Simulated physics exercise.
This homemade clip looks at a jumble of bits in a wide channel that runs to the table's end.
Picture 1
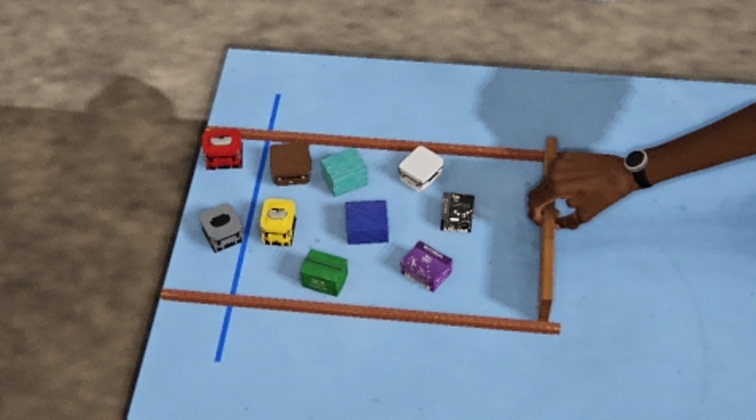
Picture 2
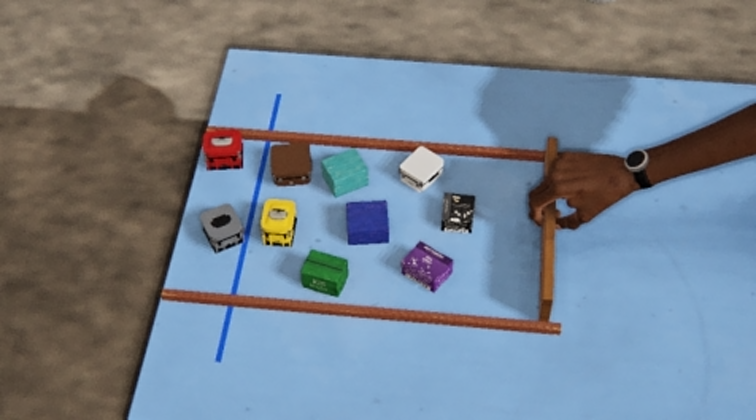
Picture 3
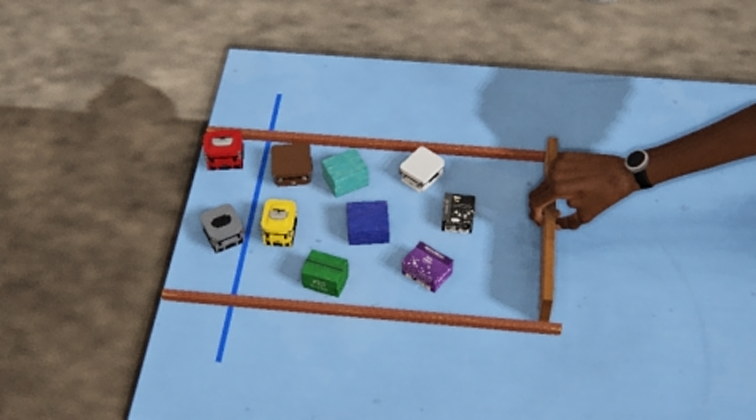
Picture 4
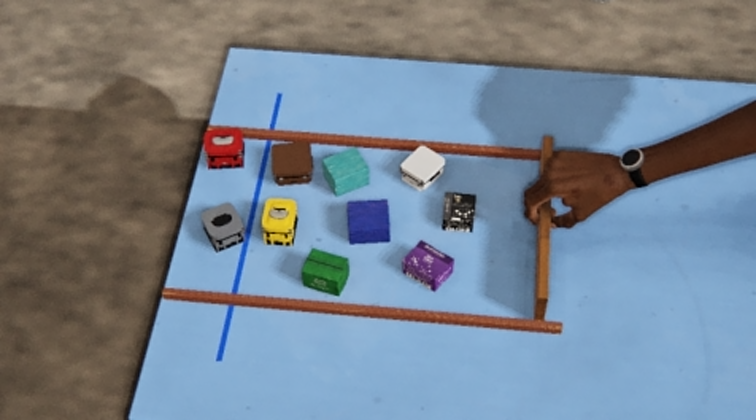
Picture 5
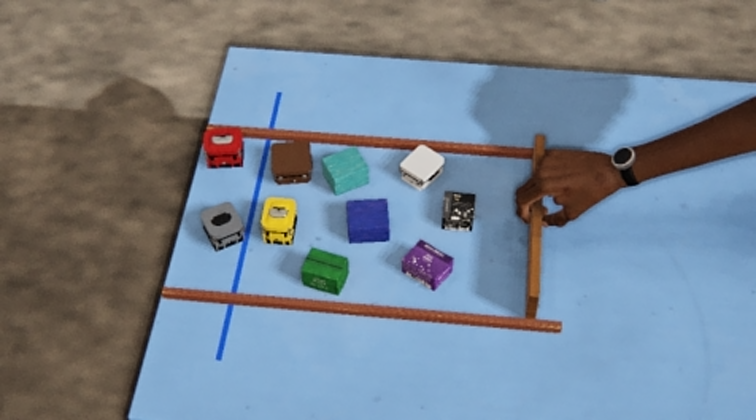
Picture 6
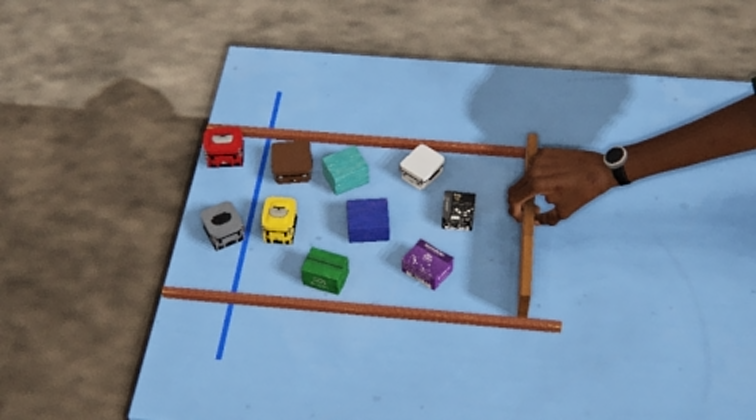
A hand wearing a watch held a wooden board at the right end of a channel of colourful cases and blocks, then slid it slightly left, while the scattered pieces stayed practically still.
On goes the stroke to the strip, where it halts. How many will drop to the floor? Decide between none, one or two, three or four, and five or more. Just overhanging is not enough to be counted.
Decision: Three or four.
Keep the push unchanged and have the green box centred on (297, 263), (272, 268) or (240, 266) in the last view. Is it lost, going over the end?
Results in order - still up; still up; still up.
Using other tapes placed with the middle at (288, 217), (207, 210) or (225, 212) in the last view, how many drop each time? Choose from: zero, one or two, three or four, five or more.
In turn: One to two, more than four, more than four.
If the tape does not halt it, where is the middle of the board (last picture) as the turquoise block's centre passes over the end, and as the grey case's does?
Middle: Roughly (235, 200); roughly (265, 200).
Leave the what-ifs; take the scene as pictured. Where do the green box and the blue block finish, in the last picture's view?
In the last picture the green box sits at (177, 262) while the blue block sits at (229, 225).
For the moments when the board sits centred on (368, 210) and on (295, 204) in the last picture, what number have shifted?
The first number is 7, the next one 10.
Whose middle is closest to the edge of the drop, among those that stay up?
The answer: The green box.
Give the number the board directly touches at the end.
The number is 4.
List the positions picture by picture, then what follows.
The first picture shows red case (223, 149); grey case (222, 228); brown case (291, 165); board (548, 227); tape (251, 216).
The second picture shows grey case (222, 228); turquoise block (345, 173).
The third picture shows brown case (292, 166); blue block (368, 223).
The fourth picture shows red case (225, 149); green box (326, 272).
The fifth picture shows grey case (223, 226); purple box (427, 265).
The sixth picture shows red case (224, 147); grey case (223, 226); brown case (292, 163); board (527, 223); tape (252, 214).
Early on, none off yet; red case at rest near (224, 147); grey case at rest near (223, 226); brown case at rest near (292, 163).
A while later, none off yet; red case at rest near (224, 147); grey case at rest near (223, 226); brown case travelled a little near (277, 161).
Further along, none off yet; red case leaning well over near (176, 152); grey case travelled about its own width near (199, 220); brown case travelled well along near (216, 153).
Finally, the number that fall off is three or four; lost, brown case, grey case and red case.
